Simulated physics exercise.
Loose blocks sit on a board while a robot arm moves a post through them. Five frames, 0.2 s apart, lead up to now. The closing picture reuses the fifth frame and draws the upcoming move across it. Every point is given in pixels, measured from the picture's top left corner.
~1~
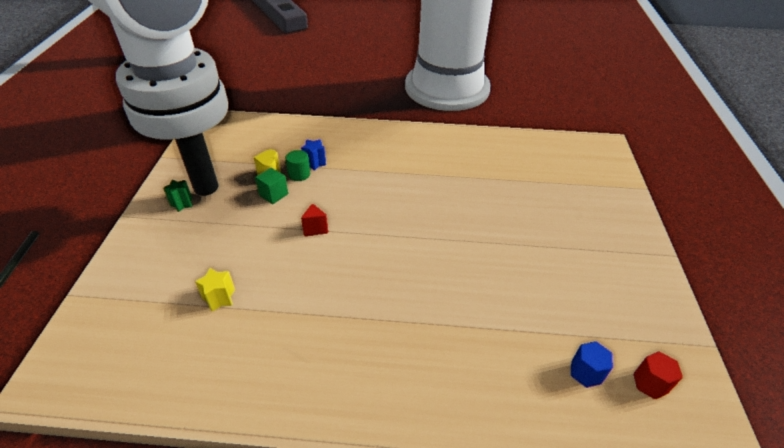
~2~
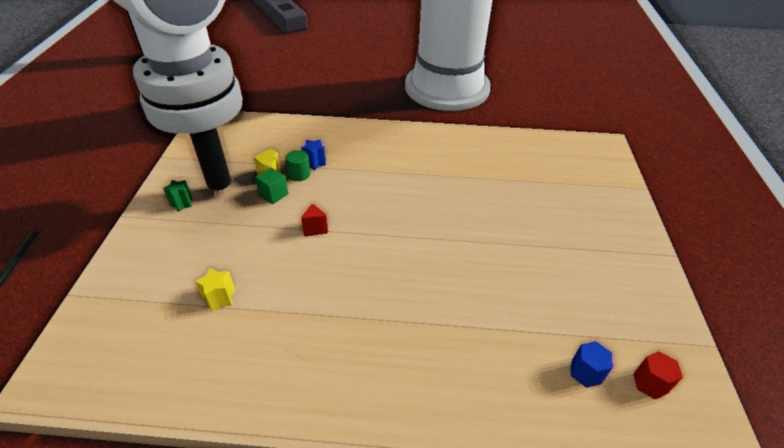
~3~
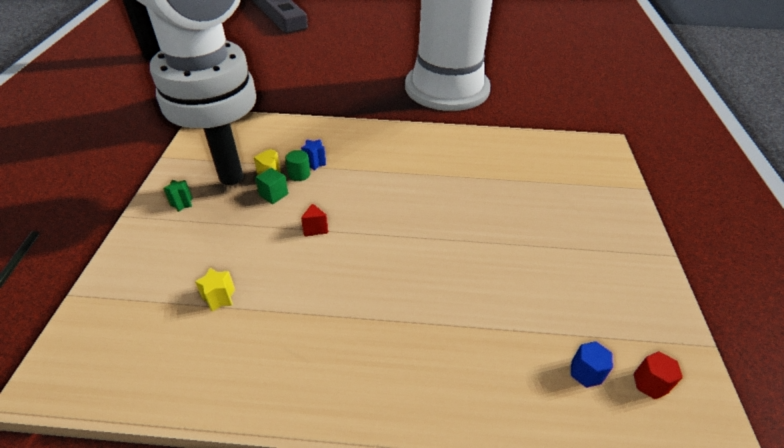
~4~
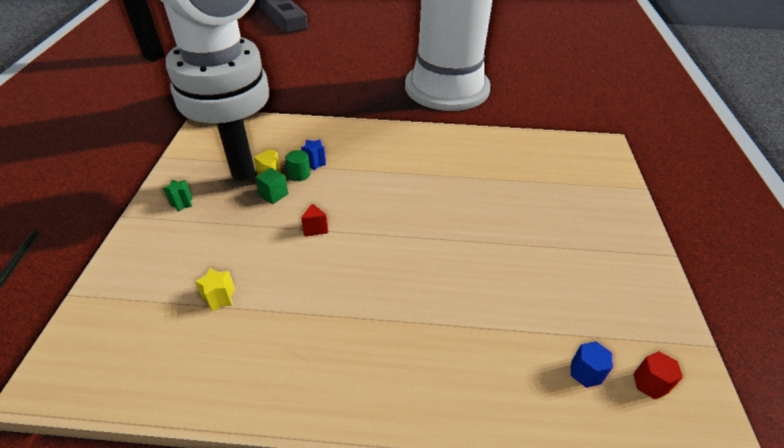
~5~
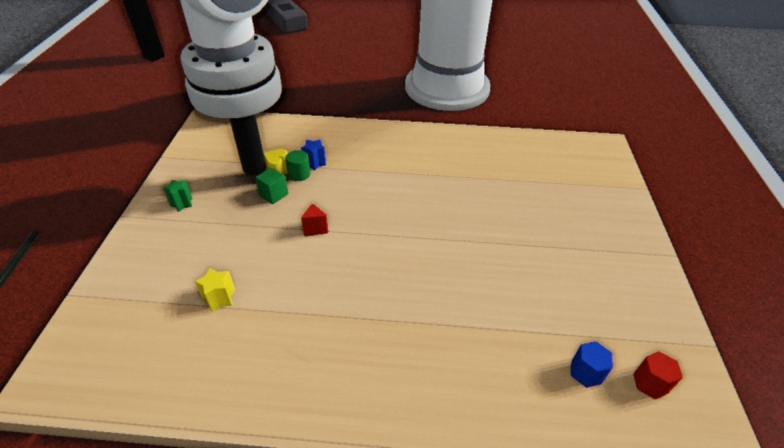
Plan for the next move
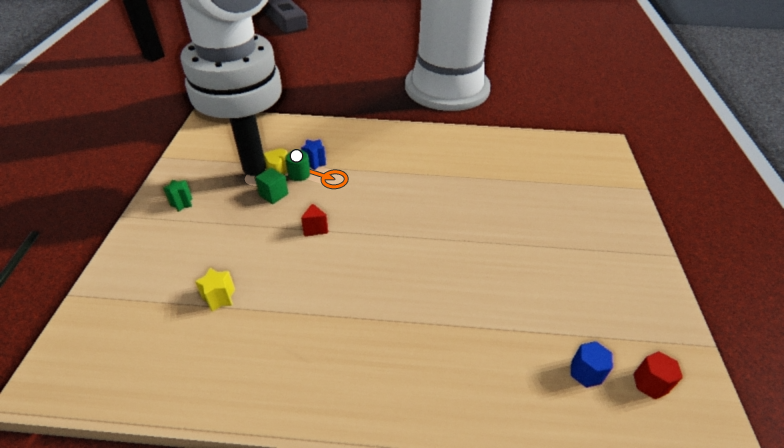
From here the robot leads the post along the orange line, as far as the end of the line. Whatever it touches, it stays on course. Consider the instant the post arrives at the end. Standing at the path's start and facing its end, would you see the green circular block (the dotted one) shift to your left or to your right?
Off to the right side.
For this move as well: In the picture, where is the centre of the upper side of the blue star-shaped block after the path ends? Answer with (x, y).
I think it will end close to (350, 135).
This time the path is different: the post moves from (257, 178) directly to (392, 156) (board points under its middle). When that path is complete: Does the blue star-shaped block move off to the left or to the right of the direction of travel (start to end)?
The left-hand side.
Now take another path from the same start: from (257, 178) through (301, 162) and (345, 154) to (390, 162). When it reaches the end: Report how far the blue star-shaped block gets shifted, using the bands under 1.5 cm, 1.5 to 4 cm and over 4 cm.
The move is long, over 4 cm.
The drawn path runs from (257, 178) via (283, 169) and (310, 171), ending at (335, 179); the dot is on the green circular block.
What follows on the original path. One third of the way, post (282, 160); yellow heart (302, 149), turned 25° clockwise; green circular block (315, 157); blue star-shaped block (323, 143), turned 45° anticlockwise.
Two thirds of the way, post (309, 163); yellow heart (329, 149); green circular block (339, 162); blue star-shaped block (344, 139), turned 70° anticlockwise.
At the end, post (334, 171); green square block not moved; yellow heart (348, 150), turned 40° anticlockwise; green circular block (354, 167); blue star-shaped block (350, 137), turned 100° anticlockwise.
